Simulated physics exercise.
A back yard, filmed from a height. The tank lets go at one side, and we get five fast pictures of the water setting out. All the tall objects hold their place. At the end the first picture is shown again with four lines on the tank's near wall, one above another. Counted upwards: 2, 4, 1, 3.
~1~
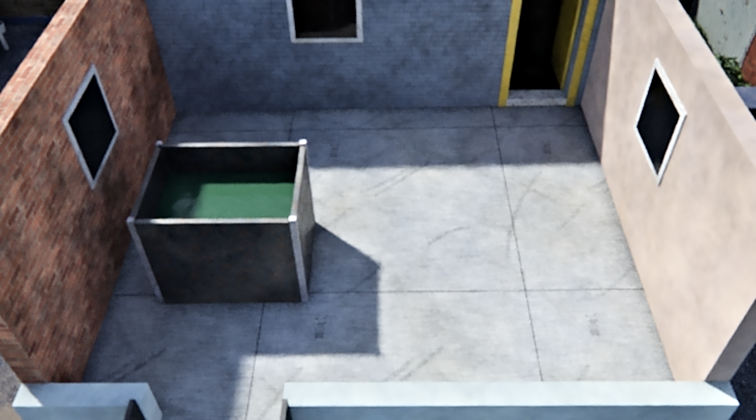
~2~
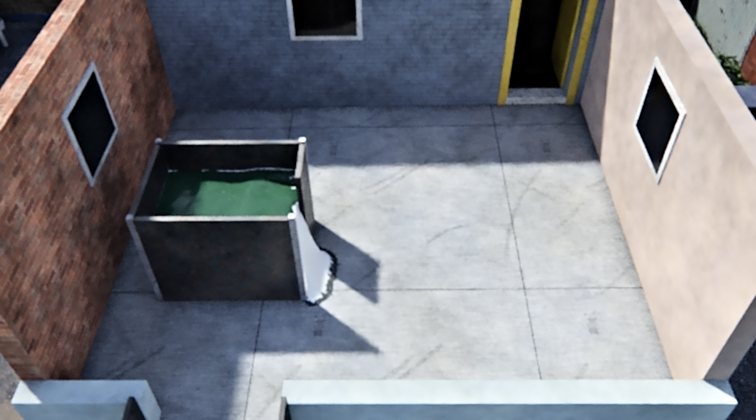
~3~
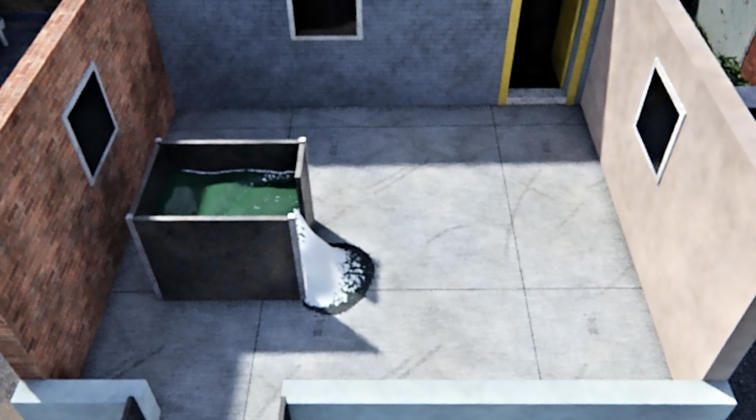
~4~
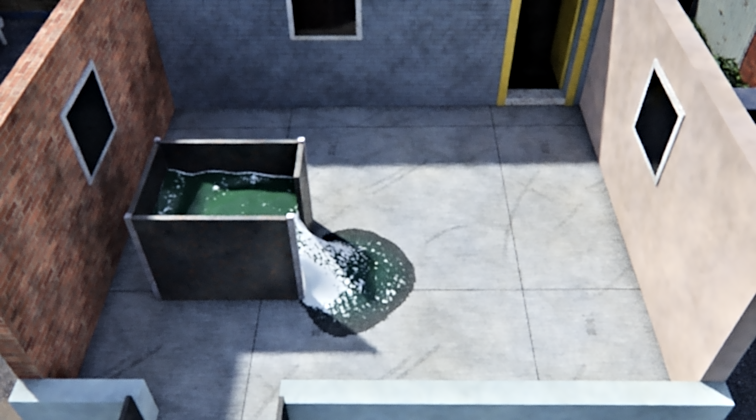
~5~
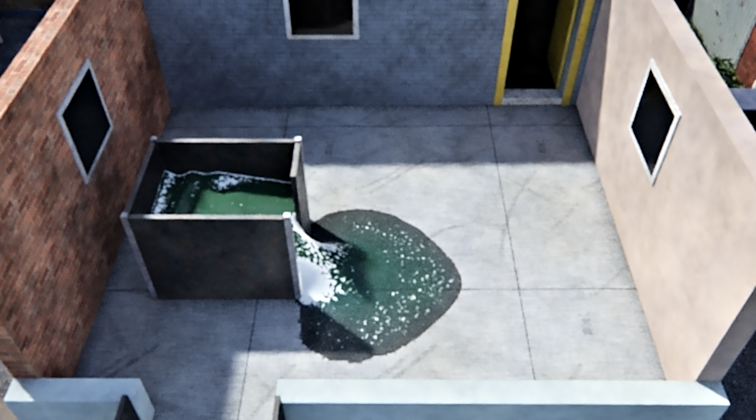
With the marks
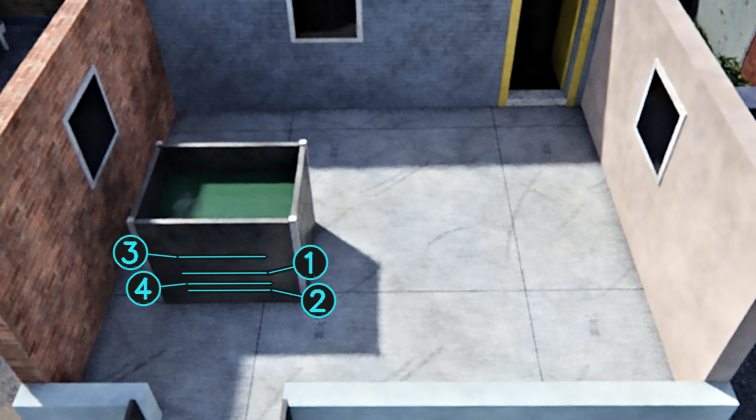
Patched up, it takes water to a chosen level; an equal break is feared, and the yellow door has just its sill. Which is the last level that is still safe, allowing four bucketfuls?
3.
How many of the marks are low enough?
All of the four.
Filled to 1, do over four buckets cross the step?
No, not at all.
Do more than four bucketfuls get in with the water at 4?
No.
On the marked copy, 1 at (225, 273); 2 at (230, 290); 3 at (221, 256); 4 at (228, 283); from the bottom up 2, 4, 1, 3.
With 1, nothing gets over.
With 2, nothing gets over.
With 3, a splash gets over, under a bucket.
With 4, nothing gets over.
